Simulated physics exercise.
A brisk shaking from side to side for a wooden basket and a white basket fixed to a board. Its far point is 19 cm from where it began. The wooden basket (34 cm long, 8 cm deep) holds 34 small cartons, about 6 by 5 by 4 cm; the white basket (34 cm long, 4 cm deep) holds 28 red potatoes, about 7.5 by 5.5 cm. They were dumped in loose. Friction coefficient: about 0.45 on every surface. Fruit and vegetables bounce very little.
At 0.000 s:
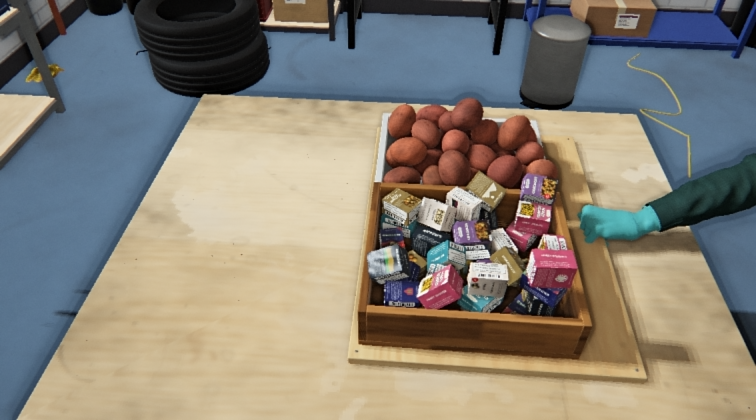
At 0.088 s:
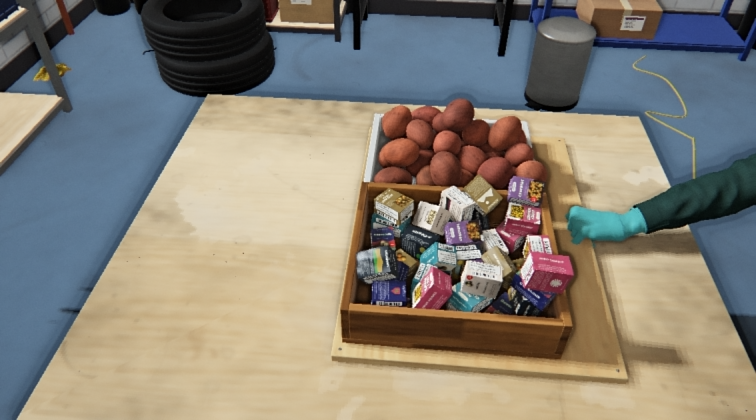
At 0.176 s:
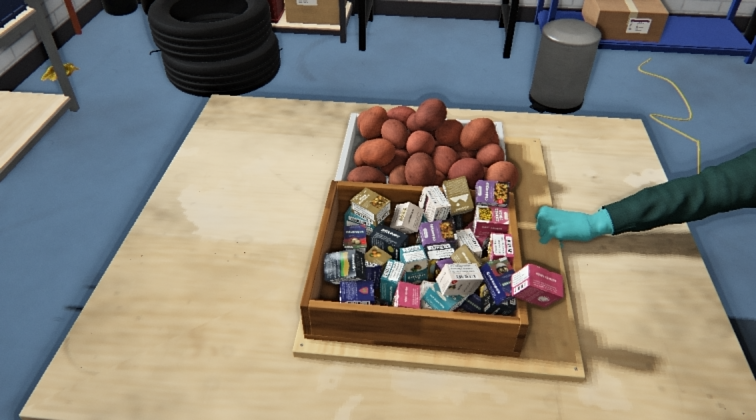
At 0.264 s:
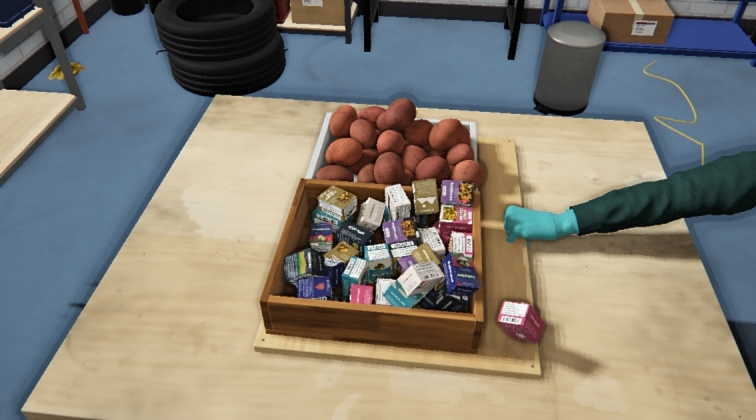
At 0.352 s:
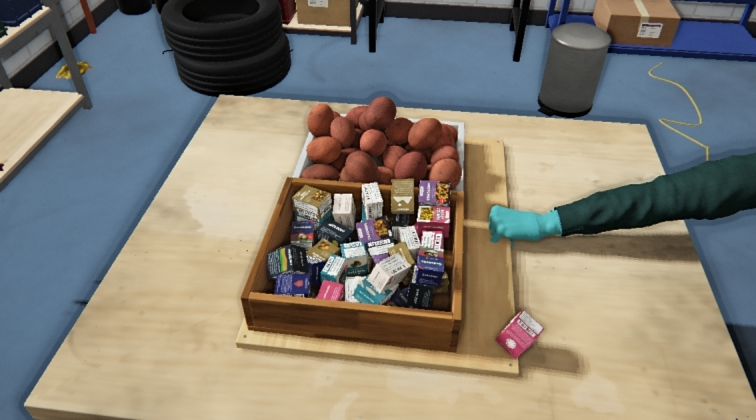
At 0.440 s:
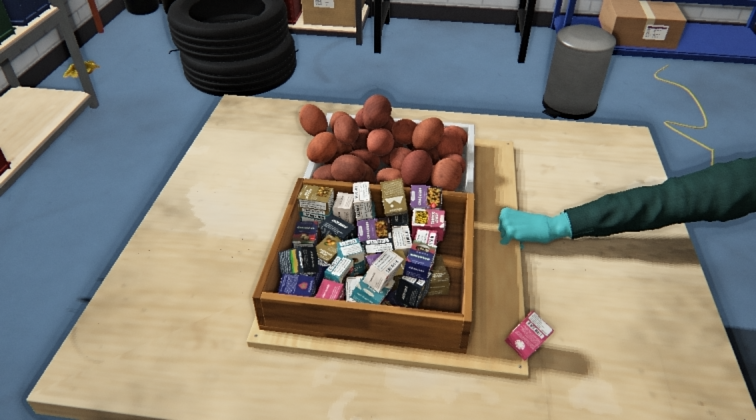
A wooden board carrying a basket of small cartons and a white basket of red potatoes slid left across the table, a pink carton dropping out on the right, then shifted slightly back right.
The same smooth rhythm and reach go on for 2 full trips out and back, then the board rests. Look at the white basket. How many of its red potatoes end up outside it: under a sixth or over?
Out of the white basket go more than one in six of the red potatoes.
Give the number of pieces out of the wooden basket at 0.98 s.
Out by then, roughly: Wooden basket 1.
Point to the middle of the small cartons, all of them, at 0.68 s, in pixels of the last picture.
At about (445, 270).
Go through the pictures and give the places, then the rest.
In the first frame (places track the rim corner closest to us here), white basket (its farthest corner) (389, 115); wooden basket (583, 322); 0 cm along; all still inside.
The second frame shows white basket (380, 115); wooden basket (564, 322); 3 cm along.
The third frame shows white basket (357, 115); wooden basket (520, 320); 9 cm along; 1 out, the lowest carton at (537, 286).
The fourth frame shows white basket (332, 114); wooden basket (475, 317); 16 cm along; 1 out, the lowest carton at (521, 322).
The fifth frame shows white basket (322, 114); wooden basket (453, 316); 19 cm along; 1 out, the lowest carton at (519, 334).
The sixth frame shows white basket (333, 115); wooden basket (464, 317); 17 cm along; 2 out, the lowest carton at (529, 336).
After 0.68 s, the wooden basket is down by 1 of 34 and the white basket is down by 3 of 28.
After 0.98 s, the wooden basket is down by 1 of 34 and the white basket is down by 6 of 28.
After 1.41 s, the wooden basket is down by 1 of 34 and the white basket is down by 8 of 28.
Final count (at 1.95 s), the wooden basket is down by 1 of 34 and the white basket is down by 8 of 28. Asked share, 8 of 28, 29 per cent.
